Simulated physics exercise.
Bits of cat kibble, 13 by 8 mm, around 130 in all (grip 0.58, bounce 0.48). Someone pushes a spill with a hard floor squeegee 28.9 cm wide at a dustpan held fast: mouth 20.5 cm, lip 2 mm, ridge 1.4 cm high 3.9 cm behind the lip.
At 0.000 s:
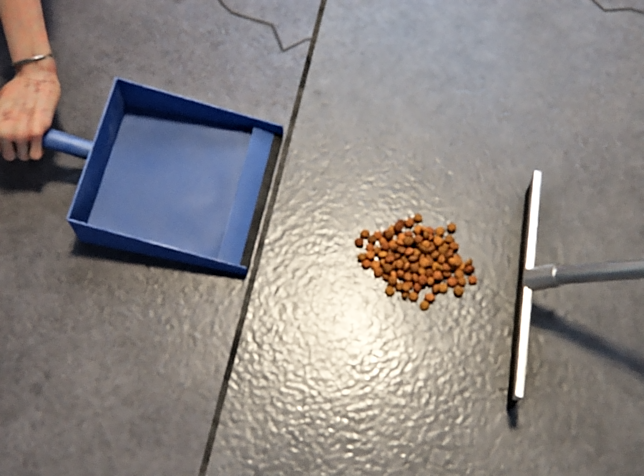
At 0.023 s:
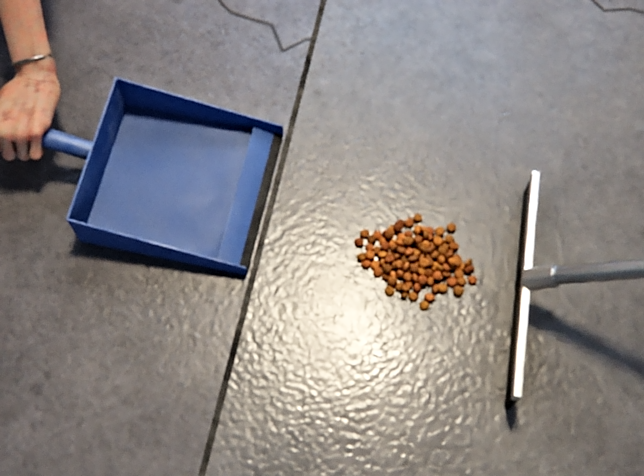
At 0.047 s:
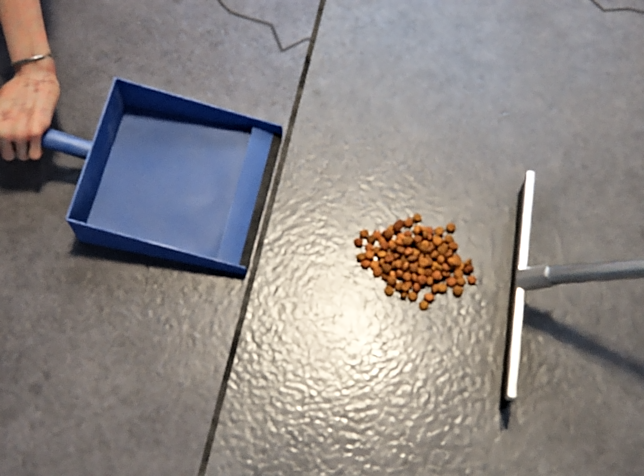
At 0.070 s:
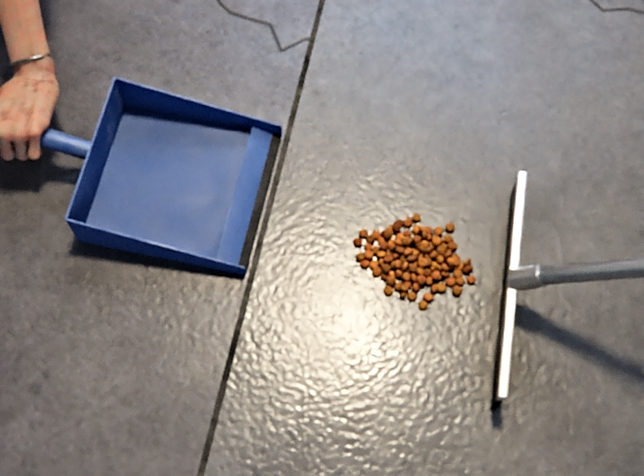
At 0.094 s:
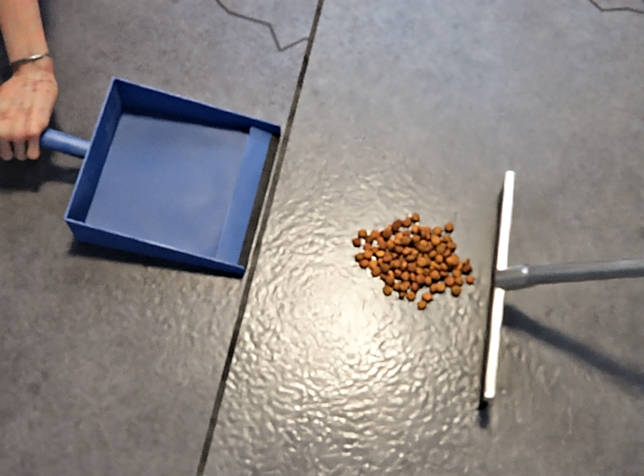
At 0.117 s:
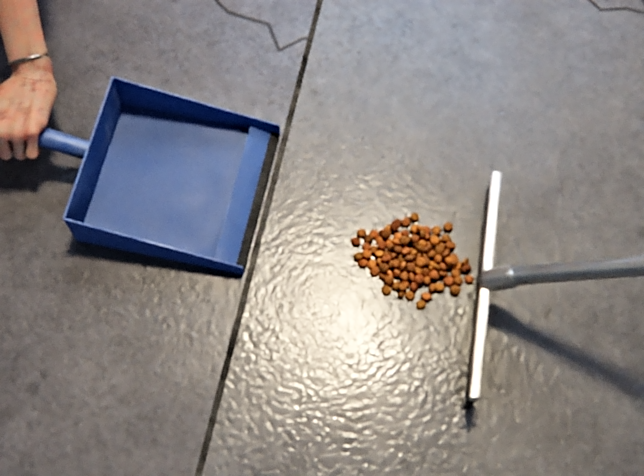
A squeegee with a thin, pale blade and a grey handle slides a short way left across the floor from the right, slowly at first and then faster, closing the gap to a small heap of brown kibble. The dark grey tiled floor, crossed by a slanting seam, is seen from above in a steady view. At left, a hand wearing a bracelet holds a blue dustpan still, its open side facing the unmoving heap.
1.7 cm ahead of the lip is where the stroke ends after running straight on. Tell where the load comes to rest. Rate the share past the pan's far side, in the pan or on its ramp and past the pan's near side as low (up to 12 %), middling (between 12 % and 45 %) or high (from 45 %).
Shares - far side: Low; pan: Middling; near side: Middling.
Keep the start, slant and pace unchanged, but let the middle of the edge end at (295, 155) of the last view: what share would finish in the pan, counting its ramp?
Some 30 percent.
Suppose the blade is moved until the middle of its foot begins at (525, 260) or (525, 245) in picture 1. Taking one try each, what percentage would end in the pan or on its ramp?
Estimates: 30 percent and 30 percent.
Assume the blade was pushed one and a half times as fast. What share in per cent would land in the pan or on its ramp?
Then about 35 per cent.
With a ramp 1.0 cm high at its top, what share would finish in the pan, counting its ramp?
30 %.
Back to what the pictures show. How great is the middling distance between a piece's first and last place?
Around 22 centimetres.
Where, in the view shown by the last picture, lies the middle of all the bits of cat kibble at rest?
Somewhere around (244, 254) in the final frame.
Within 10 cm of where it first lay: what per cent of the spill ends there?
Roughly 0 in a hundred.
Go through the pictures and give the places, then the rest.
Blade from (518, 396) to (536, 178), moved 0.0 cm, 0 of the pieces shifted so far; middle of the pieces at (417, 254); pan at (170, 184), in the first frame.
Blade from (516, 396) to (534, 178), moved 0.2 cm, 0 of the pieces shifted so far; middle of the pieces at (416, 254), in the second frame.
Blade from (510, 396) to (529, 178), moved 0.8 cm, 0 of the pieces shifted so far; middle of the pieces at (416, 254), in the third frame.
Blade from (501, 396) to (521, 178), moved 1.7 cm, 0 of the pieces shifted so far; middle of the pieces at (415, 254), in the fourth frame.
Blade from (488, 396) to (509, 179), moved 3.1 cm, 0 of the pieces shifted so far; middle of the pieces at (414, 254), in the fifth frame.
Blade from (473, 397) to (495, 179), moved 4.7 cm, 0 of the pieces shifted so far; middle of the pieces at (413, 253); pan at (166, 183). The blade's pace is about 0.70 m/s, heading 14 degrees towards the viewer's side, in the sixth frame.
After 0.32 s, middle of the blade 16 cm from the lip; 0 % over the lip, far side 0 %, near side 15 %.
After 0.45 s, middle of the blade 7 cm from the lip; 0 % over the lip, far side 0 %, near side 30 %.
After 0.72 s, middle of the blade 2 cm from the lip; 30 % over the lip, far side 0 %, near side 35 %.
At rest (1.1 s), far side 0 %, pan 30 %, near side 35 %, in front of the lip or behind the blade 35 %.
